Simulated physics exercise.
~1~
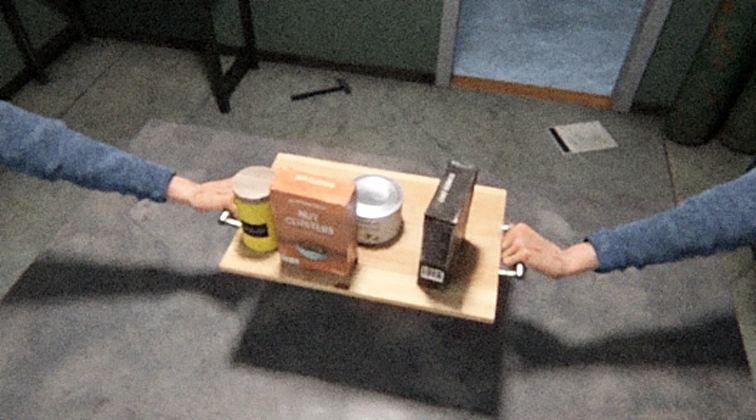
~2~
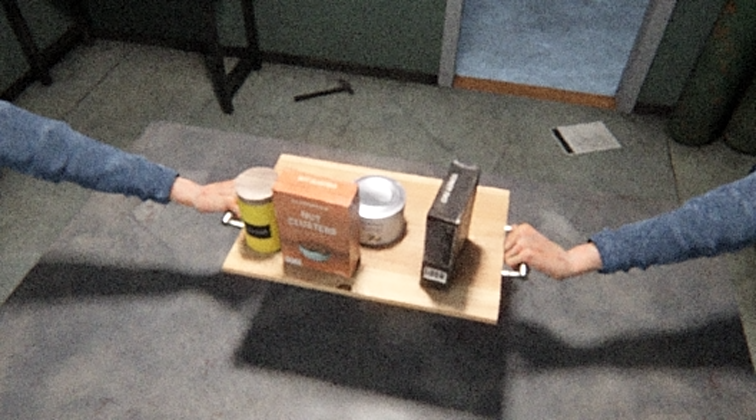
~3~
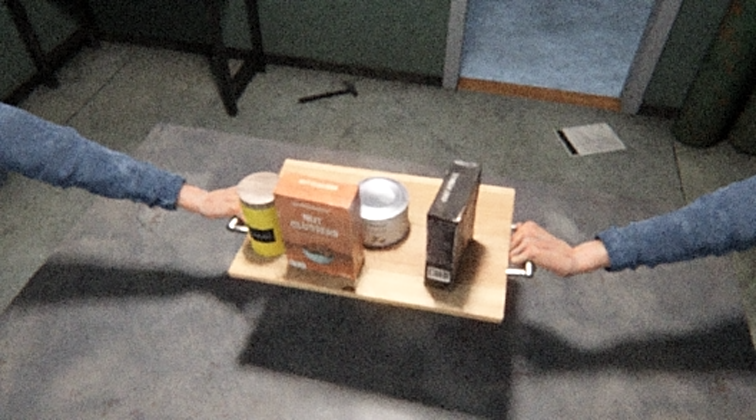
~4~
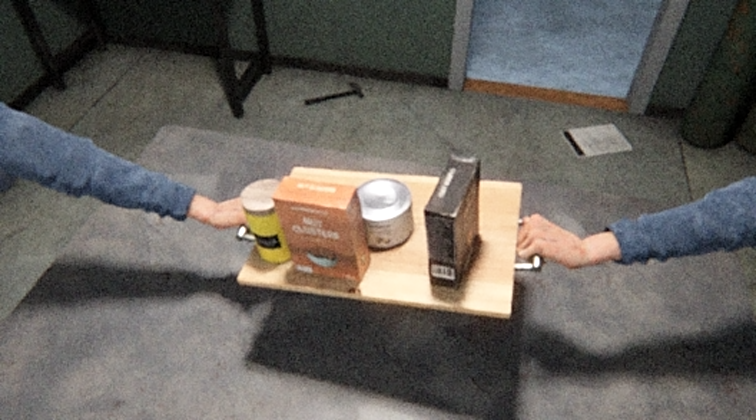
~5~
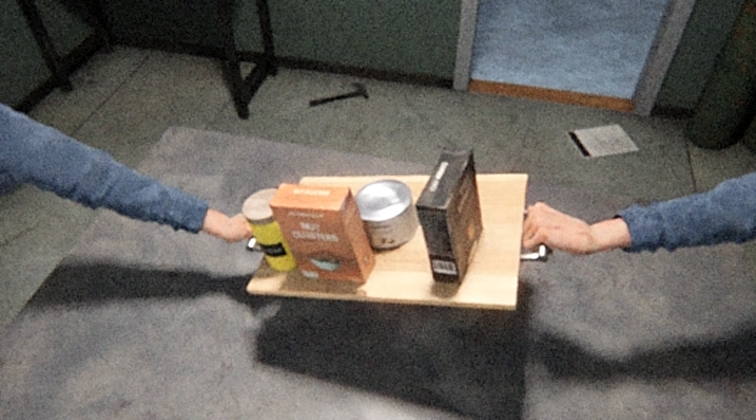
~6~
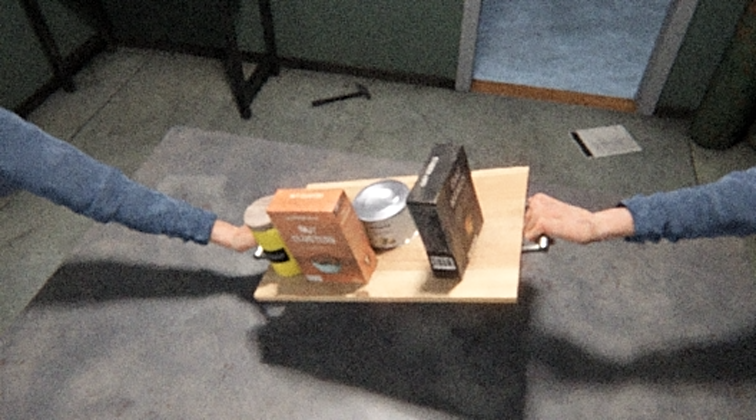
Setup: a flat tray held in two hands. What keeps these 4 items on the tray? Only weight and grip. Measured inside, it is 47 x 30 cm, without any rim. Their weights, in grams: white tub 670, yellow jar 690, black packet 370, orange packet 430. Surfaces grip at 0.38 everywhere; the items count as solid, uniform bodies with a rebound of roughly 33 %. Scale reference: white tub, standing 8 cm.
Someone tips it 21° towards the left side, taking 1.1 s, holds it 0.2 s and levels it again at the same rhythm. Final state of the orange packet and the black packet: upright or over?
Orange packet: Upright, black packet: Over.
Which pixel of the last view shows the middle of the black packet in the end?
It settles at around (407, 221).
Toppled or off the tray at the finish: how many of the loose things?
2.
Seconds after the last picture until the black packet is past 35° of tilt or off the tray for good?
It happens near 0.3 s.
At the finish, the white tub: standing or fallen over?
Here's what happens: The white tub never goes down.
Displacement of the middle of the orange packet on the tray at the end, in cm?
It ends about 7 centimetres from where it started.
Then, 0.60 s after the last picture, tray tilted 21°, left edge down; black packet tipped 56° from how it sat near (396, 215); orange packet slid 4 cm near (301, 243); white tub slid 4 cm.
Then, 1.00 s after the last picture, tray tilted 12°, left edge down; yellow jar now off the tray; black packet tipped 63° from how it sat near (389, 219); orange packet slid 7 cm near (288, 236).
At rest, off the tray and tipped over, yellow jar; tipped over on the tray, black packet; not toppled but over 5 cm from the start, white tub and orange packet. Seen from the same camera at the end, orange packet near (294, 224), black packet near (406, 221).
